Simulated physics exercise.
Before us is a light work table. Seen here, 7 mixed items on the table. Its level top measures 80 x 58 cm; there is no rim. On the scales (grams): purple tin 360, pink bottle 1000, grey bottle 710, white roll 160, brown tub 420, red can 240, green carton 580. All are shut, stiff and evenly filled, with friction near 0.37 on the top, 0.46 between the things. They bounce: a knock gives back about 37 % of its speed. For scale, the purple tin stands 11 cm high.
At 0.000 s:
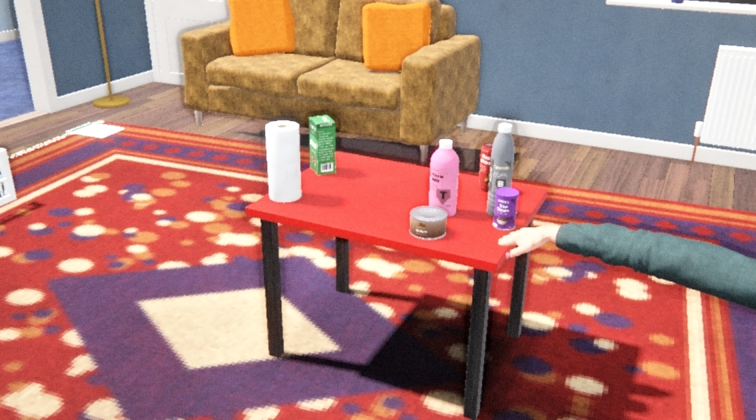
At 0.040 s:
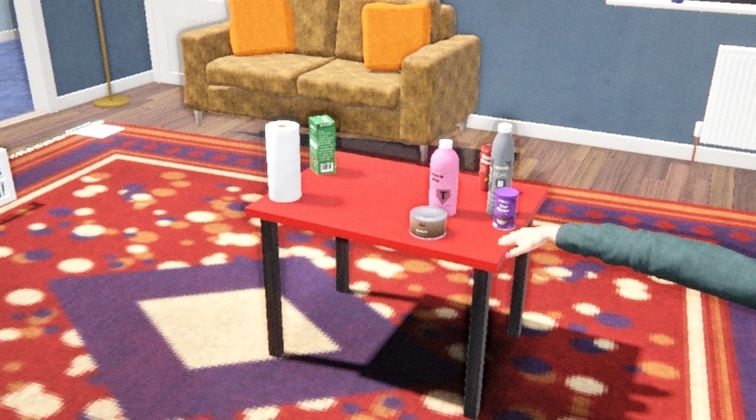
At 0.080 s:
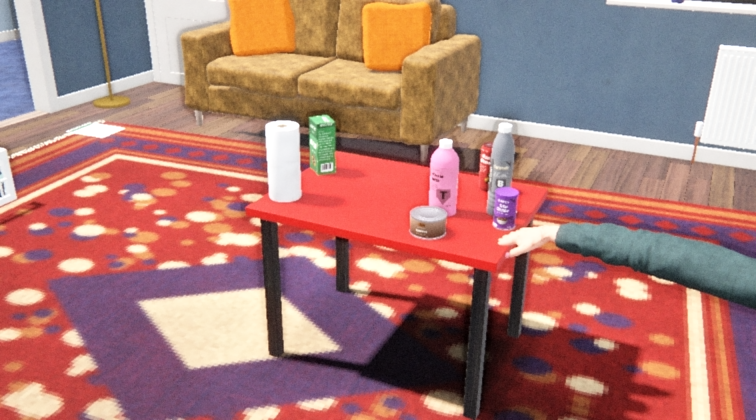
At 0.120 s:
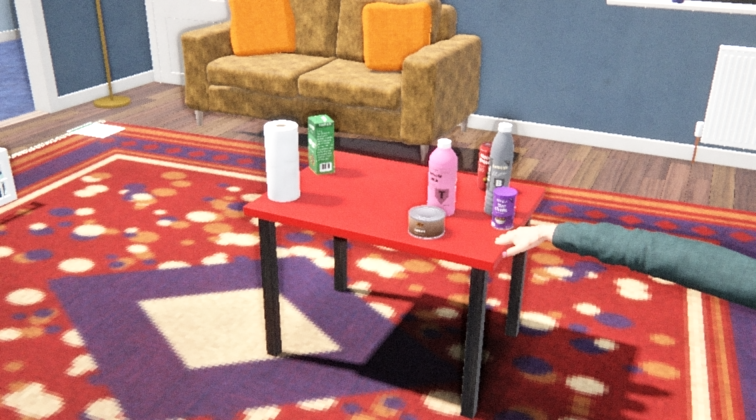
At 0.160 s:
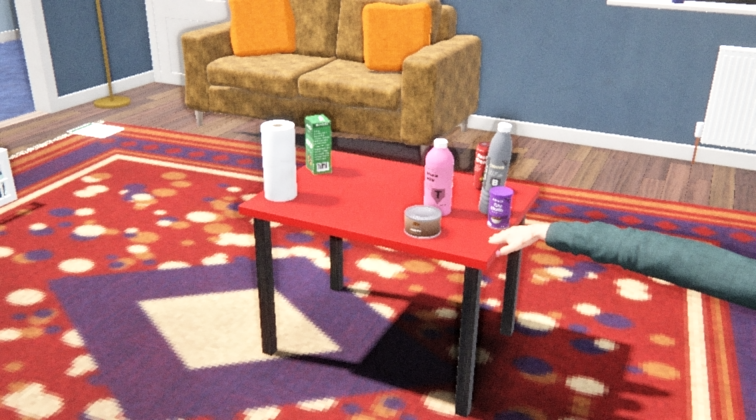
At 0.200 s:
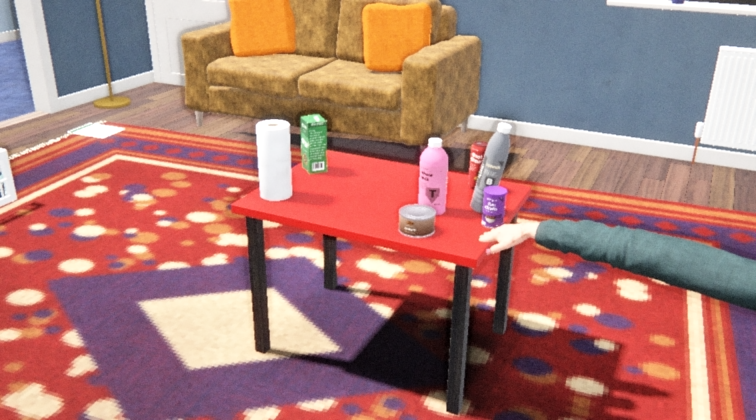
A red table on black legs slides slightly left, after resting still at first, as a green-sleeved hand pushes at its right corner, the grey bottle tilting and the other items riding along. The steady view looks down across a living room with a patterned rug and tan sofa. A white roll and green carton stand left; pink and grey bottles, a brown tub, red can and purple tin sit right.
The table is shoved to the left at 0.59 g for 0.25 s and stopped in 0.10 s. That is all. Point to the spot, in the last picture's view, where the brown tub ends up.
Look near (343, 205).
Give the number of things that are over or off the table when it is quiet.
In all, 3.
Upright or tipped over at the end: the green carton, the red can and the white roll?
The green carton keeps standing; the red can topples; the white roll keeps standing.
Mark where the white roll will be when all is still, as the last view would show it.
At about (213, 149).
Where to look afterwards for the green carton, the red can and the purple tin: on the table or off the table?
The green carton ends on the table; the red can is still on the table; the purple tin ends off the table.
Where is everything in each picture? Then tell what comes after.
In the first picture, brown tub (428, 223); purple tin (505, 209).
In the second picture, grey bottle (501, 170); white roll (284, 162).
In the third picture, red can (489, 167); green carton (322, 145).
In the fourth picture, table shifted 1 cm; purple tin (504, 209); pink bottle (443, 177).
In the fifth picture, table shifted 3 cm; grey bottle (497, 169) tilted 6°; white roll (280, 161).
In the sixth picture, table shifted 6 cm; brown tub (417, 221) 2 cm from its spot; red can (479, 166) 2 cm from its spot.
By 0.30 s, table shifted 17 cm; purple tin and grey bottle now off the table; brown tub 6 cm from its spot near (395, 216); red can tilted 4°.
By 0.50 s, table shifted 25 cm; red can tilted 45°.
By 0.60 s, table shifted 25 cm; brown tub 2 cm from its spot near (343, 205); red can on its side; green carton 2 cm from its spot.
By 0.90 s, brown tub resting near (343, 205).
When it is over (1.1 s), off the table, purple tin and grey bottle; lying over on the table, red can; the other 4 within 5 cm of the start. End places, in pixels of the last picture, brown tub near (343, 205).
